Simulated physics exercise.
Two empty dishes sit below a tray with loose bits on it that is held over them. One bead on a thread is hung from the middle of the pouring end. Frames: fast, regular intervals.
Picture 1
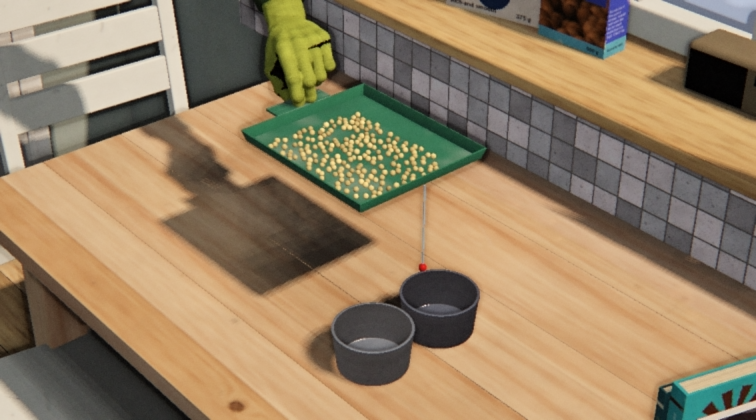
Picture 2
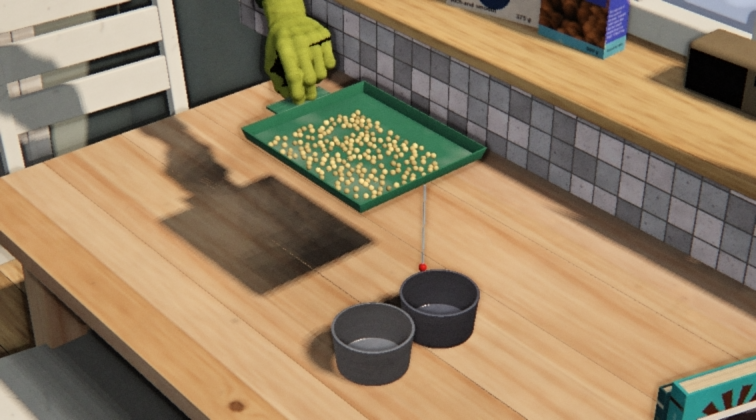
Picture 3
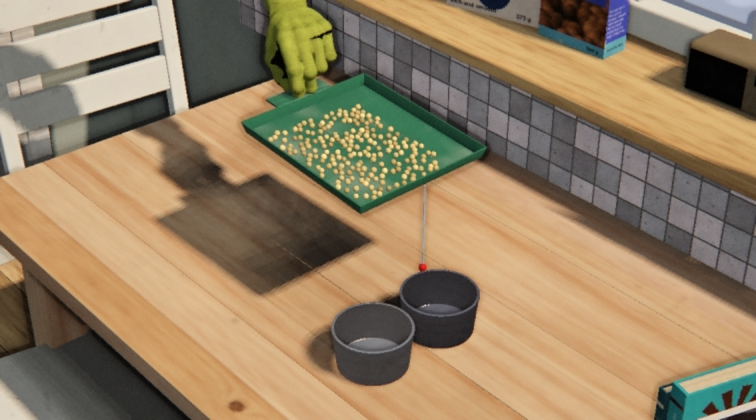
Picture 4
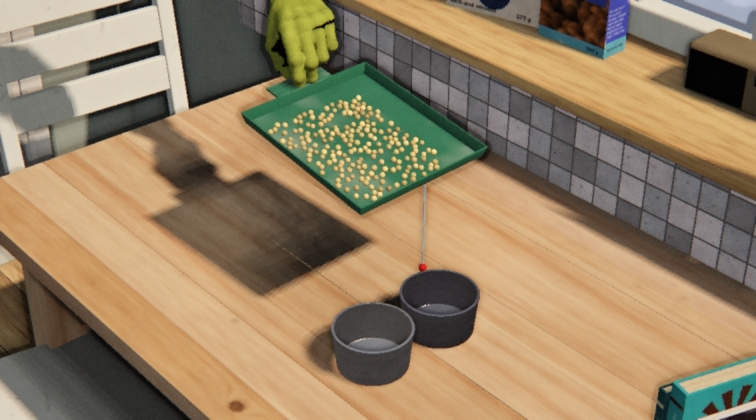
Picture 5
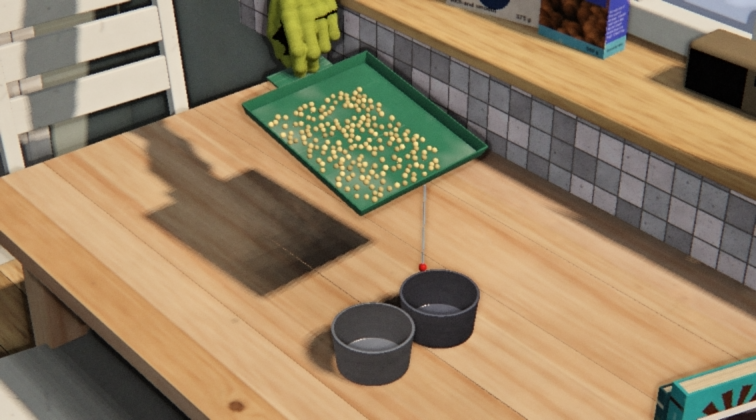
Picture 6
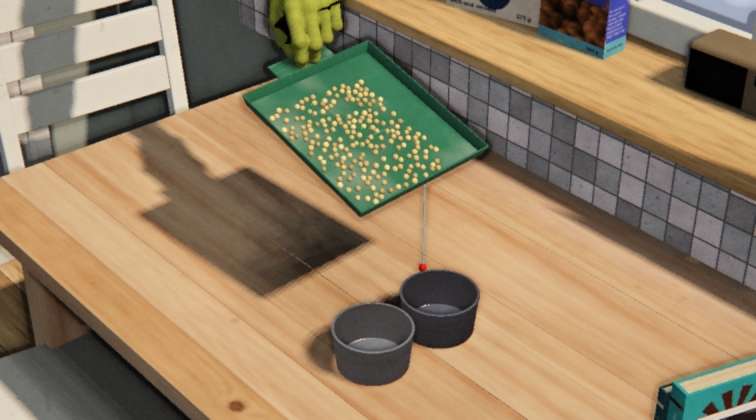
A wooden table stands beside a grey tiled ledge in a kitchen, seen from above at an angle, with a white chair at the left. A green-gloved hand is at the far corner of a green tray of small pale-yellow beans, with a red bead on a thread beneath its near edge and two dark grey dishes below. The tray's far side rises slowly with the hand, the near edge tilting slightly toward its left corner, while the beans barely shift and the camera stays still.
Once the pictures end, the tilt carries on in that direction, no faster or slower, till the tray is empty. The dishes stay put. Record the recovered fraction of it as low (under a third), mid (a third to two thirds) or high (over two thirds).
Recovered fraction: High.
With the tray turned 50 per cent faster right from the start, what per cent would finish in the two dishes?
Roughly 80 percent.
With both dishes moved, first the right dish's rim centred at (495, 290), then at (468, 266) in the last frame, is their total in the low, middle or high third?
Case one, less than a third; case two, the middle third.
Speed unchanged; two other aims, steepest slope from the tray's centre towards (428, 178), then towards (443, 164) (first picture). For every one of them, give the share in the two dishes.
Shares: 50 %, then 0 %.
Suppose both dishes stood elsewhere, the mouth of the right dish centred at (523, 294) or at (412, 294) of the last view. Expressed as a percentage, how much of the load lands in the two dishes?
The first position comes out at 0 per cent, the other at 70 per cent.
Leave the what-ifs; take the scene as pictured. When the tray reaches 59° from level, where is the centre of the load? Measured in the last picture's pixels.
Close to (388, 185).
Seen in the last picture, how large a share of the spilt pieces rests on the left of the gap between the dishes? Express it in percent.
Estimate: About 40 in every hundred.
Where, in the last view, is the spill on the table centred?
Roughly at (442, 371).
Soon, tray tipped steeply; nearly all on the tray; a stray few in the left dish; a small part in the air.
A while on, tray tipped right over; about a third on the tray; a small part in the left dish; a small part in the right dish; a small part outside both; about a third in the air.
Towards the end, tray tipped past a quarter turn; about half in the left dish; about a third in the right dish; a small part outside both.
Finally, tray tipped past a quarter turn; about half in the left dish; about a third in the right dish; a small part outside both.
